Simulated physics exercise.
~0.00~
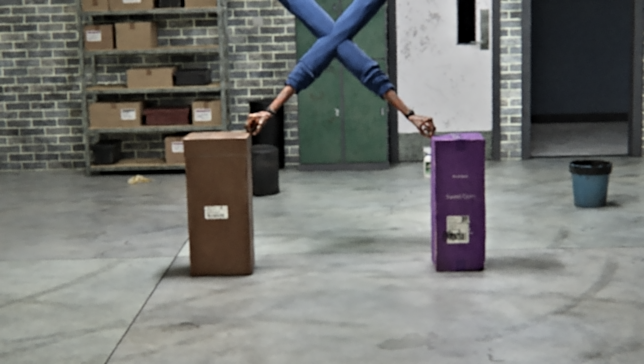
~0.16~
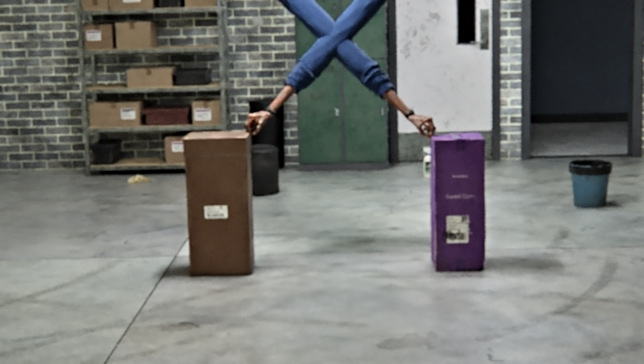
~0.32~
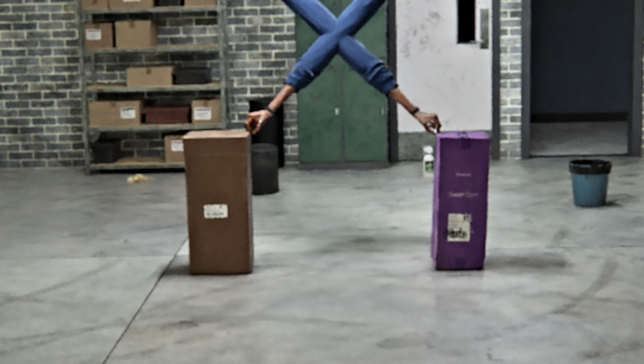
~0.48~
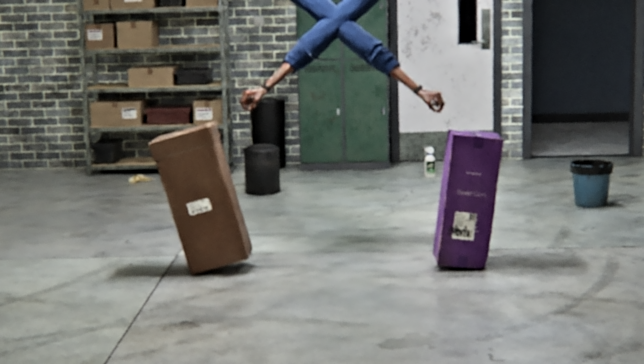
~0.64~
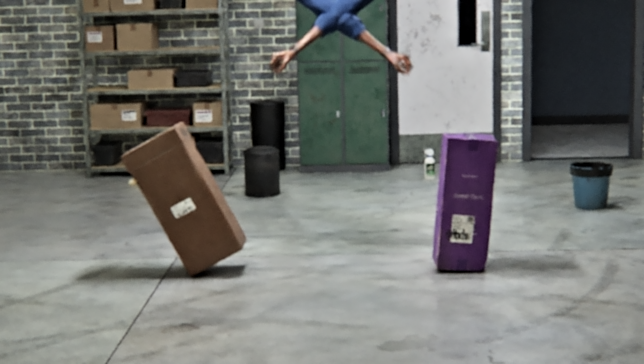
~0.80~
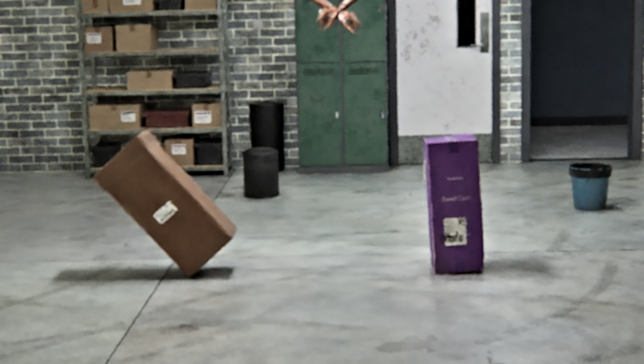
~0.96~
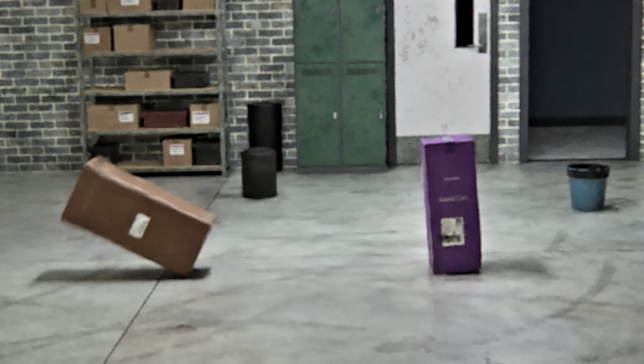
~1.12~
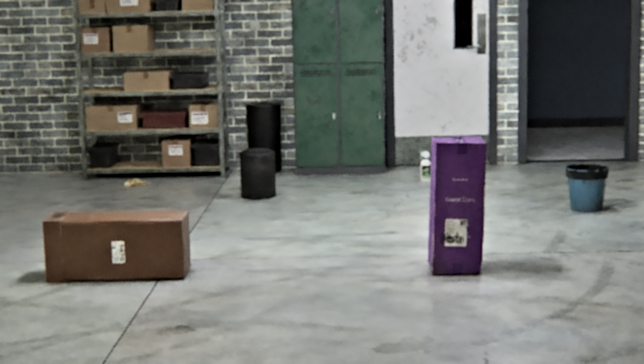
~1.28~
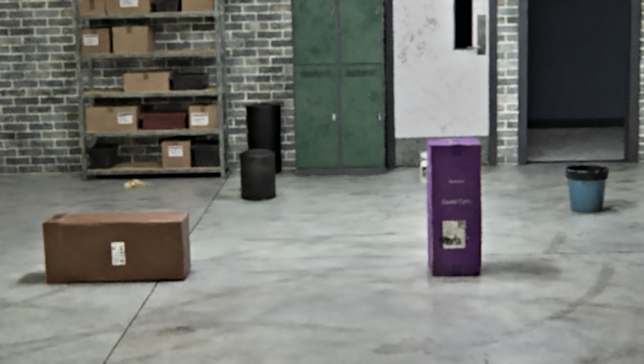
Crossed arms push two tall boxes; the brown one topples left, the purple one stays standing.
